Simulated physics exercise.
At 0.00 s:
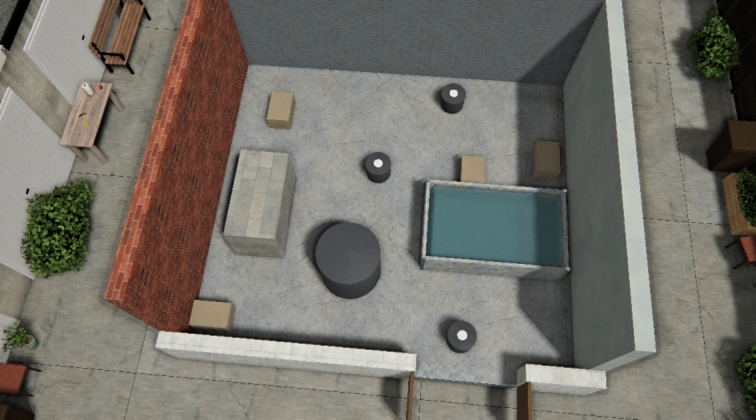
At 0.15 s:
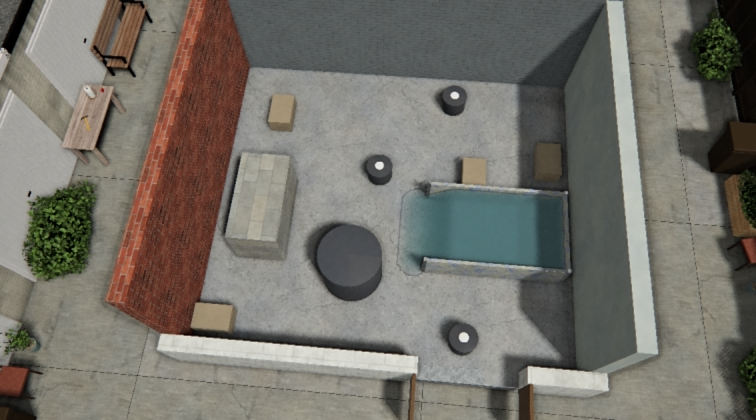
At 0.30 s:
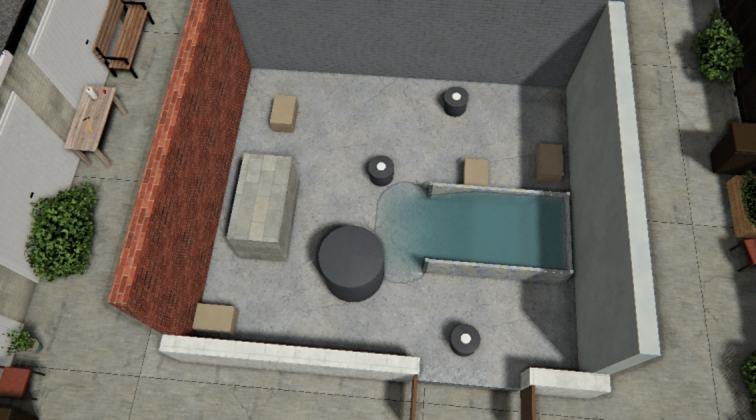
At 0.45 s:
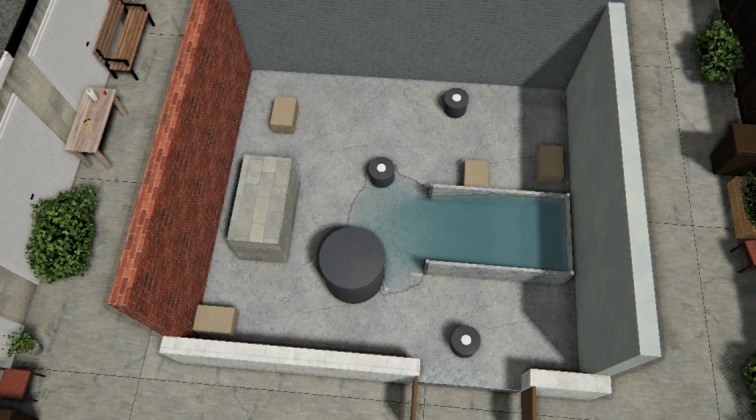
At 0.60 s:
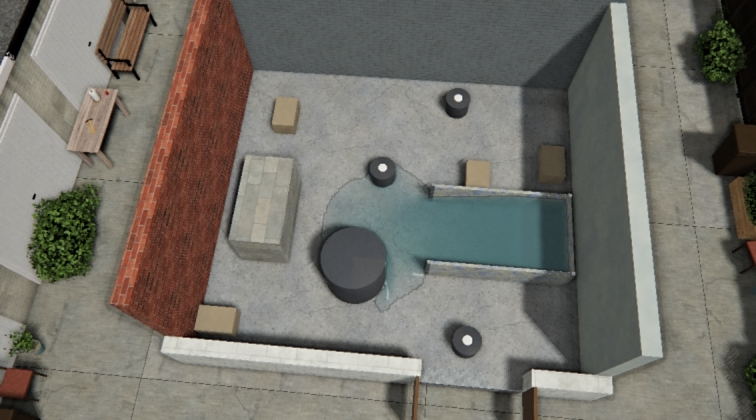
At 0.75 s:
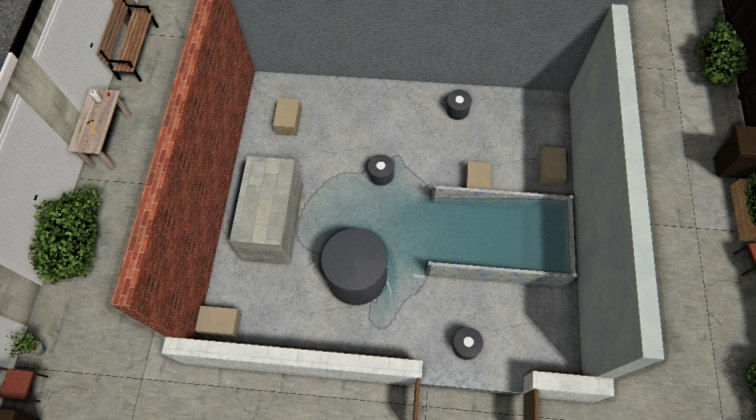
Water poured out of the left end of a tank in a walled yard, spread across the paved floor between two dark round objects, and then fanned out around the larger one toward the blocks.
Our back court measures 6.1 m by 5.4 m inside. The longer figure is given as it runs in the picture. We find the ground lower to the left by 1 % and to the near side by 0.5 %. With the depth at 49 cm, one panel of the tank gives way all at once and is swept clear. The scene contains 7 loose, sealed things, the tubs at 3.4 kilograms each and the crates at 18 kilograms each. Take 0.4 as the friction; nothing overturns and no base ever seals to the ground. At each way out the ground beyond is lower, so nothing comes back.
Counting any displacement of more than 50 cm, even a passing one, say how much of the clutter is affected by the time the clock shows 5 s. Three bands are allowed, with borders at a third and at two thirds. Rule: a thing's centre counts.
That would be from a third to two thirds of them.
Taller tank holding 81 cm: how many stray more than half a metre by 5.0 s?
5.
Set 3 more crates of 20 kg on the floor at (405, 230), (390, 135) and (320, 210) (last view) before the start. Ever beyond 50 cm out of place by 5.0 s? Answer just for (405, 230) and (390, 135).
The first comes out beyond the limit, the second within the limit.
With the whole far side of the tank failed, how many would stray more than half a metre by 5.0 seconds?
Then it comes to 5 of them.
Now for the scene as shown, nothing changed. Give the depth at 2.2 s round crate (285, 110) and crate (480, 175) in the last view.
About 6 and 0 cm.
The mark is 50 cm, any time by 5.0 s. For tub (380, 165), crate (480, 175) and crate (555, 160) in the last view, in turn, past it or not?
Well, in turn that's topping it, not reaching it, not reaching it.
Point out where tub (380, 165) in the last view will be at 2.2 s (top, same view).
Roughly at (324, 99).
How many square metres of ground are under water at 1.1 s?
About 8.5 m2.
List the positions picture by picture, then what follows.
A tub at (378, 163) rests on the ground; a crate at (549, 156) rests on the ground; water covers 2.9 m2; 0 of 7 have shifted, in the first picture.
A tub at (380, 166), on the bottom; a crate at (550, 158) rests on the ground; 3.5 m2 under water; 0 of 7 have shifted, in the second picture.
A tub at (381, 167), on the bottom; a crate at (552, 159), on the bottom; water covers 4.3 m2; 0 of 7 have shifted, in the third picture.
A tub at (382, 168) rests on the ground; a crate at (552, 160), on the bottom; water covers 5.0 m2; 0 of 7 have shifted, in the fourth picture.
A tub at (383, 168), on the bottom; a crate at (554, 161), on the bottom; 5.8 m2 under water; 0 of 7 have shifted, in the fifth picture.
A tub at (381, 166) rests on the ground, 9 cm from its start; a crate at (555, 162) rests on the ground; water covers 6.8 m2; 1 of 7 have shifted, in the sixth picture.
After 1.1 s 0 of 7 are over 50 cm from their spots; 0 afloat.
After 2.2 s 1 of 7 are over 50 cm from their spots; 0 afloat.
After 3.5 s 2 of 7 are over 50 cm from their spots; 2 afloat.
After 5.0 s 3 of 7 are over 50 cm from their spots, and 4 have been at some point; 2 afloat.
